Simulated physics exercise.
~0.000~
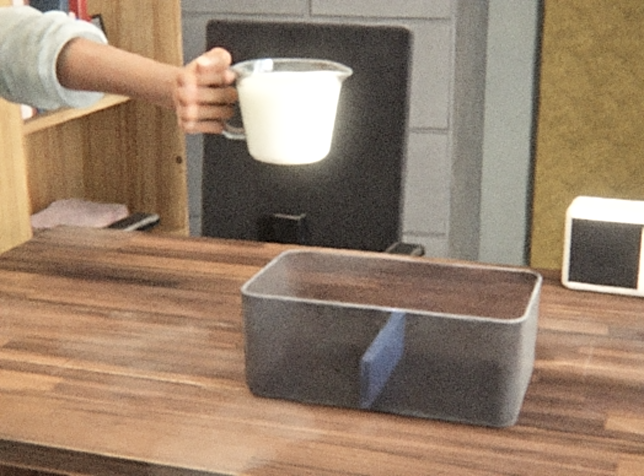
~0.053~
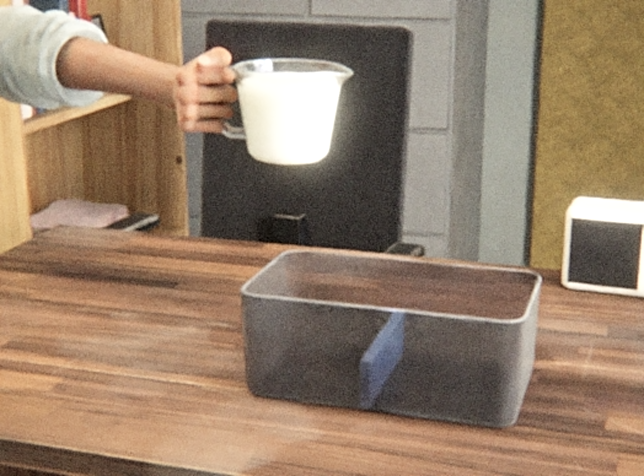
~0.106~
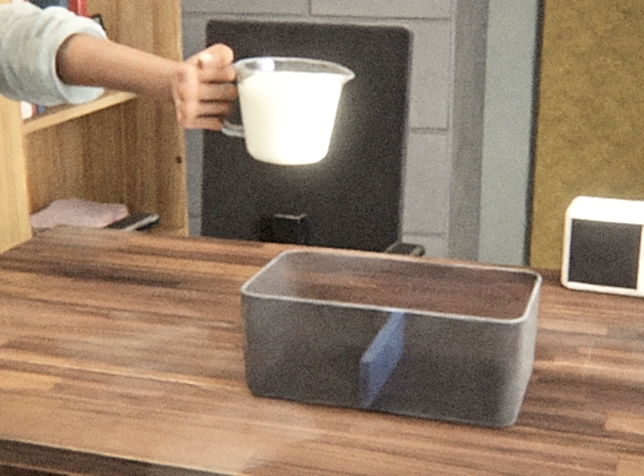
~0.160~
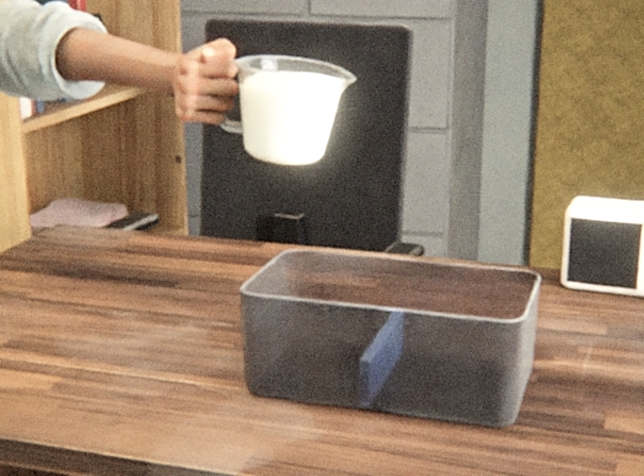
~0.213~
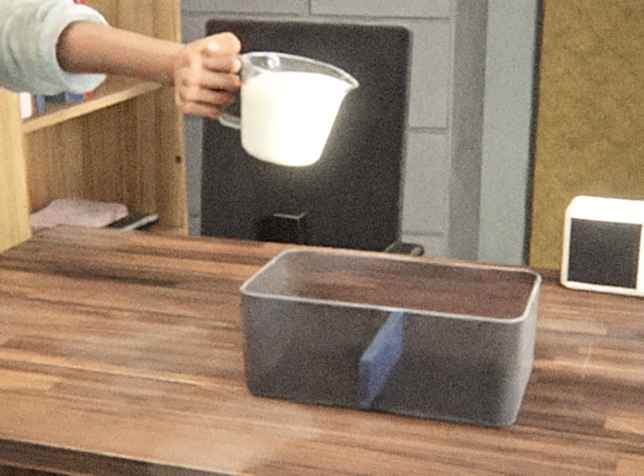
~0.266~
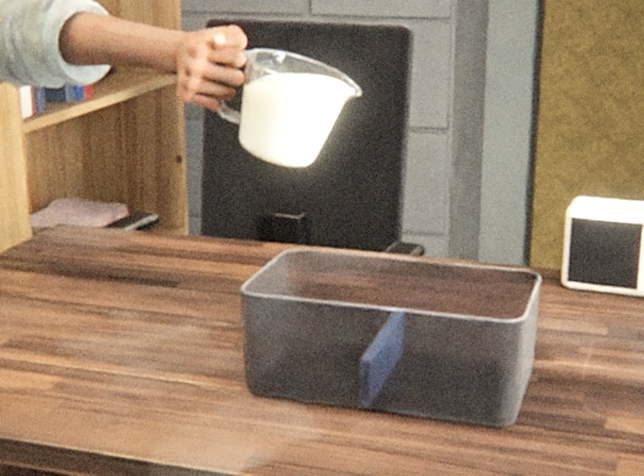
To begin with, a hand holds a clear measuring jug of milk upright and almost still above a wooden table, where an empty, see-through long basin with a blue wall inside stands. Then the hand gradually tilts the jug a little to the right, its spout dipping slightly.
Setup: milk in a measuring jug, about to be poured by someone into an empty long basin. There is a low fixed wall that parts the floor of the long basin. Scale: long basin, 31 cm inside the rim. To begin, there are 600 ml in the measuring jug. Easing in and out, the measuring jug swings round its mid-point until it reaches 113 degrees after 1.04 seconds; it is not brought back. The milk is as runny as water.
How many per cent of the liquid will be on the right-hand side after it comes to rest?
Some 80 per cent will be on the right-hand side.
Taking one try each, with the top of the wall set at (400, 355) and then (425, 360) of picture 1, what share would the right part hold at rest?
The first gives near 60 per cent and the second near 35 per cent.
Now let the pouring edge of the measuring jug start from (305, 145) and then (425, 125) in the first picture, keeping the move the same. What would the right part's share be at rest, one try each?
In order, 5 and 95 per cent.
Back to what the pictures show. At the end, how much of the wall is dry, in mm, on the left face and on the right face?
About 48 mm on the left, about 36 mm on the right.
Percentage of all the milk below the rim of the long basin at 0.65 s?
14 %, roughly.
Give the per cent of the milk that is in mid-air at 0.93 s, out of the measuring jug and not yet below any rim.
Estimated airborne part: Roughly 14 per cent.
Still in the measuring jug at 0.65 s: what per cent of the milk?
Some 56 % of it is still there.
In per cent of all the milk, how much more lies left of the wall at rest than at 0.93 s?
Roughly 12 per cent.
By 0.65 s the tilt is 78° and 55 per cent is still to pour, 0 is left of the wall and 14 right of it.
By 0.93 s the tilt is 110° and 5 per cent is still to pour, 7 is left of the wall and 74 right of it.
By 1.22 s the tilt is 113° and 0 per cent is still to pour, 19 is left of the wall and 79 right of it.
By 1.54 s the tilt is 113° and 0 per cent is still to pour, 19 is left of the wall and 80 right of it.
At rest 19 per cent lies left of the wall, 80 right of it and 1 outside.
